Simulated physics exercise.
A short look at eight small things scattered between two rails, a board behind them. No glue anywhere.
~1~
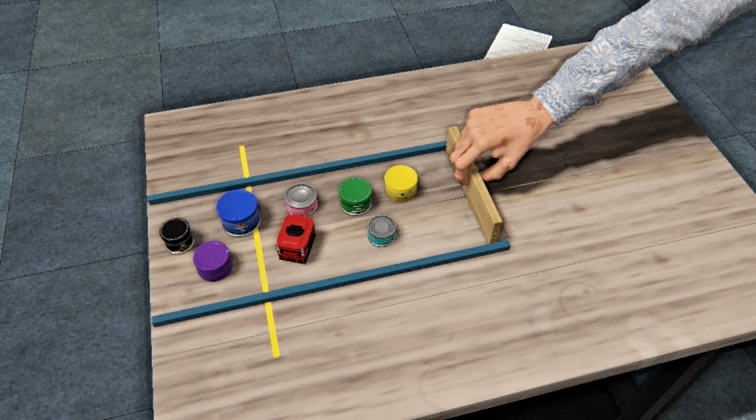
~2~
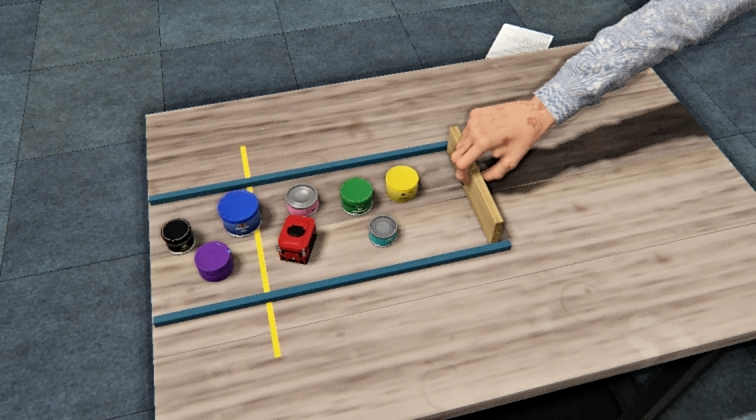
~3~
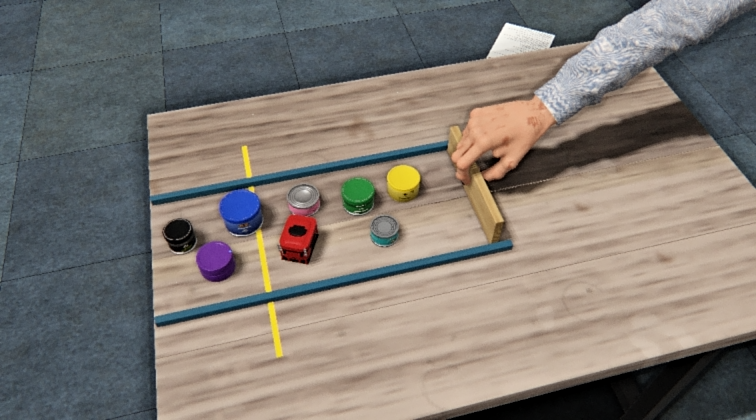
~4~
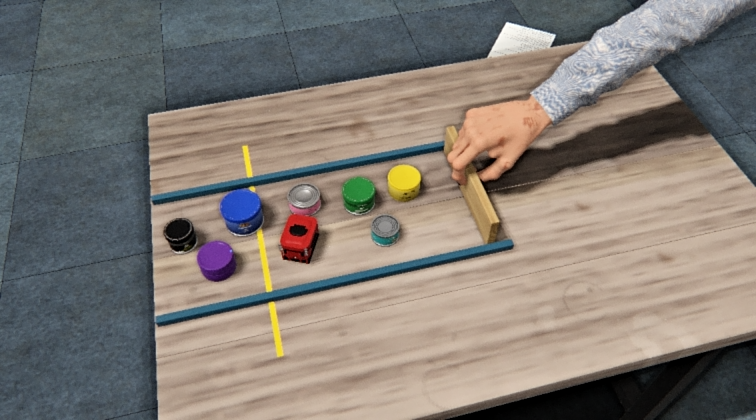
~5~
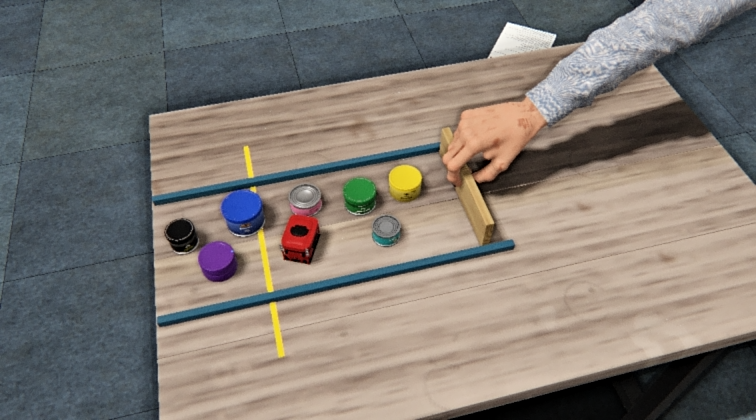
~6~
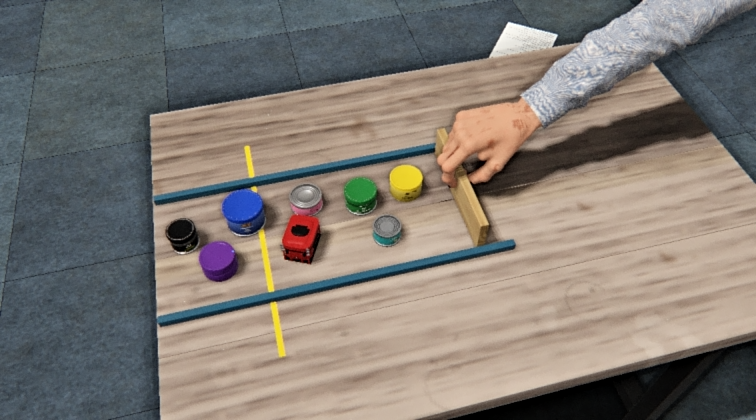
The clip opens on eight small containers, among them black, purple, blue, red, green and yellow ones, scattered between two blue rails on a wooden table, with a hand gripping a board at the right. The board stays nearly still at first, then the hand slides it slightly left, while the containers stay put.
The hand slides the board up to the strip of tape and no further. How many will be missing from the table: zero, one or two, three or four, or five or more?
As it turns out, the number that fall off is zero.
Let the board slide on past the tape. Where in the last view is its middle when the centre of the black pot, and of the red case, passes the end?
Near (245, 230) and (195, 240).
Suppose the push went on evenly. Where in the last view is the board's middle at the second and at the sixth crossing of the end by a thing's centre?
First at (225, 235), next at (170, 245).
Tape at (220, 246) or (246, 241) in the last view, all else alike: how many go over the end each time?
It would be 2 and 0.
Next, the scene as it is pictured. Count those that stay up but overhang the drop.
That would be 0.
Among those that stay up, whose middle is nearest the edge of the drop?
The black pot.
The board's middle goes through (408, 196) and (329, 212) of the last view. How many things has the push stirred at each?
By then 2, and 5.
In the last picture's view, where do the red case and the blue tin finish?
Near (225, 279) and (204, 224).
Soon after, none off yet; black pot at rest near (183, 236); purple lid at rest near (219, 261); blue tin at rest near (245, 213).
After that, none off yet; black pot at rest near (183, 236); purple lid at rest near (219, 261); blue tin moving near (241, 216).
In the end, the number that fall off is zero.
